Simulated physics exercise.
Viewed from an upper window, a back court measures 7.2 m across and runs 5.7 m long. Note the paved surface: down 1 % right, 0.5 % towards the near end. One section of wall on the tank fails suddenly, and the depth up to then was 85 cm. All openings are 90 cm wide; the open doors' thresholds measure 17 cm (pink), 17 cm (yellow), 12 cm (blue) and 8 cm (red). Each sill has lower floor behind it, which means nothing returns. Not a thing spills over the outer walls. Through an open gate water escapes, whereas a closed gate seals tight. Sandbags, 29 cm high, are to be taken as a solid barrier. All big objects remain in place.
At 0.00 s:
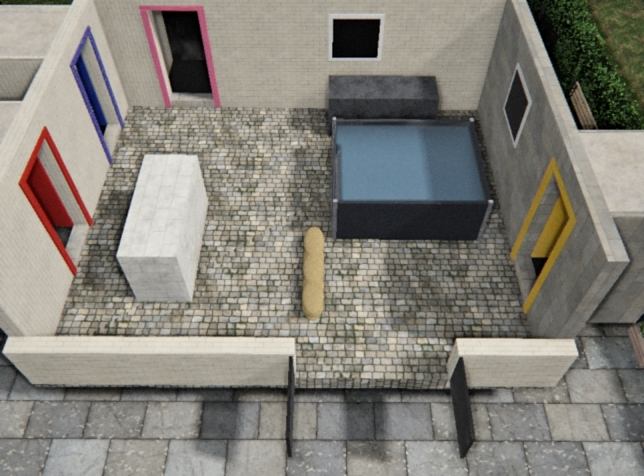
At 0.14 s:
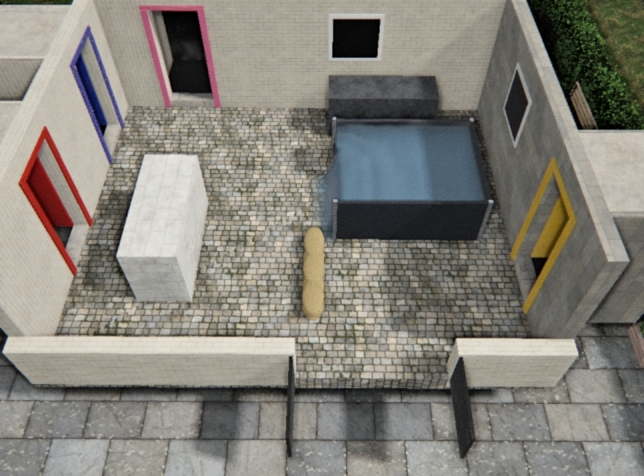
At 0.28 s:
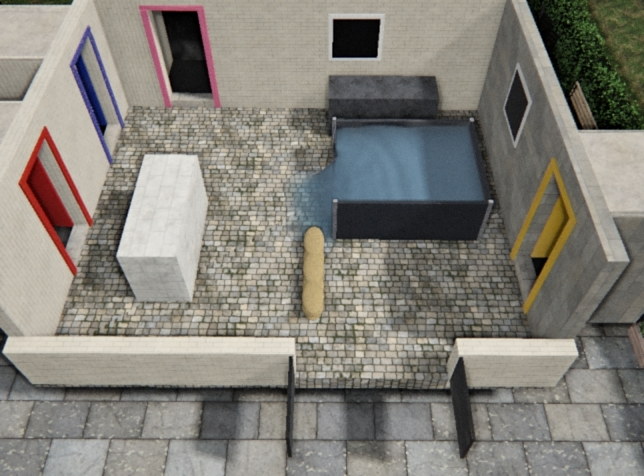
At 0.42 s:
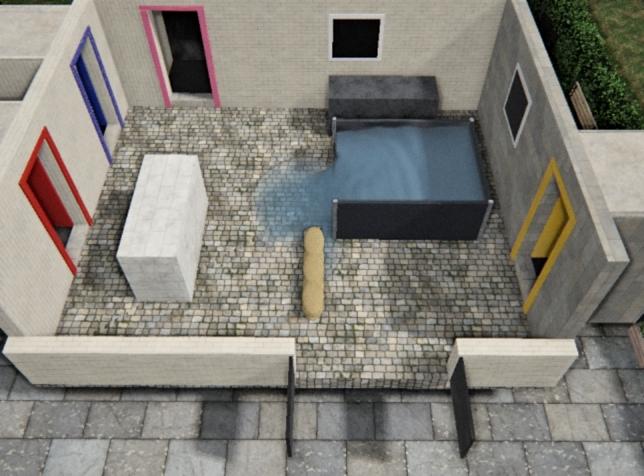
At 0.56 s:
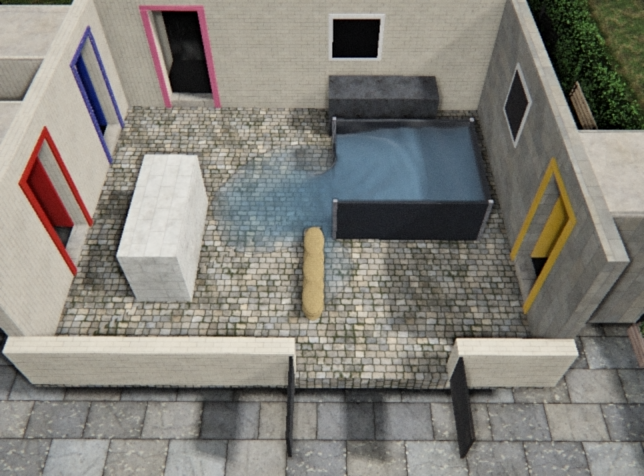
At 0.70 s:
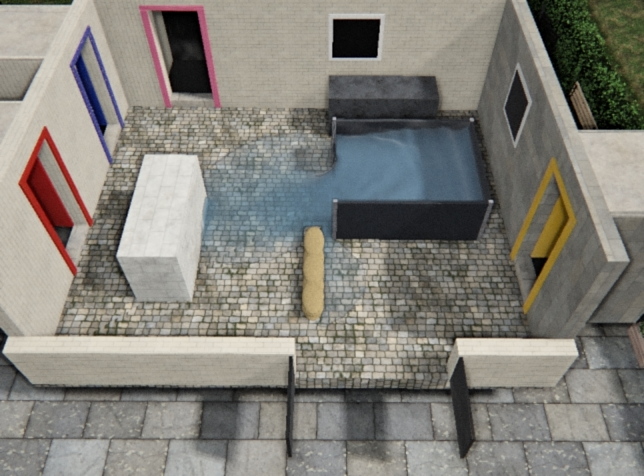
Water pours from the left side of a dark-walled tank in a cobbled back court, seen from a high, fixed viewpoint. The tank stands right of a tan, rounded barrier and a pale block, with red and blue doorways left, pink at the back and yellow right. The bluish sheet fans leftward across the cobbles, passes around the barrier's far end, and reaches the block while ripples cross the tank.
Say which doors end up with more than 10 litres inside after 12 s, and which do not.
Pink door more than 10 litres inside, yellow door not more than 10 litres inside, blue door more than 10 litres inside, red door more than 10 litres inside.
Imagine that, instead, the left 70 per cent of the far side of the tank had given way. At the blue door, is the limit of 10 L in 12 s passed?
Note: Blue door, beyond the mark.
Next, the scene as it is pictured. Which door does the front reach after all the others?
The answer is the yellow door.
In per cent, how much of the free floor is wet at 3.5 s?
70 %.
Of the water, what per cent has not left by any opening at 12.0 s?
That would be close to 80 per cent.
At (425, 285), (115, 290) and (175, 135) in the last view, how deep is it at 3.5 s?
Spot by spot: Some 0, 7, then 17 cm.
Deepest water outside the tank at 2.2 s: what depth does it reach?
About 59 cm at most.
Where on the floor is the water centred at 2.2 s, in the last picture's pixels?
It lies at roughly (305, 207) in pixels.
After 1.4 s water covers 40 % of the floor and is deepest (49 cm) near (206, 227); pink door not reached, yellow door not reached, blue door not reached, red door not reached.
After 2.2 s water covers 50 % of the floor and is deepest (59 cm) near (128, 109); pink door 9 cm at the sill, 0 L in, yellow door not reached, blue door 28 cm at the sill, 39 L in, red door 3 cm at the sill, 0 L in.
After 3.5 s water covers 70 % of the floor and is deepest (28 cm) near (181, 110); pink door 25 cm at the sill, 18 L in, yellow door not reached, blue door 27 cm at the sill, 152 L in, red door 4 cm at the sill, 0 L in.
After 7.0 s water covers 95 % of the floor and is deepest (18 cm) near (130, 278); pink door 12 cm at the sill, 45 L in, yellow door 8 cm at the sill, 0 L in, blue door 13 cm at the sill, 227 L in, red door 15 cm at the sill, 71 L in.
After 12.0 s water covers 95 % of the floor and is deepest (14 cm) near (488, 191); pink door 6 cm at the sill, 45 L in, yellow door 7 cm at the sill, 0 L in, blue door 6 cm at the sill, 228 L in, red door 8 cm at the sill, 127 L in.
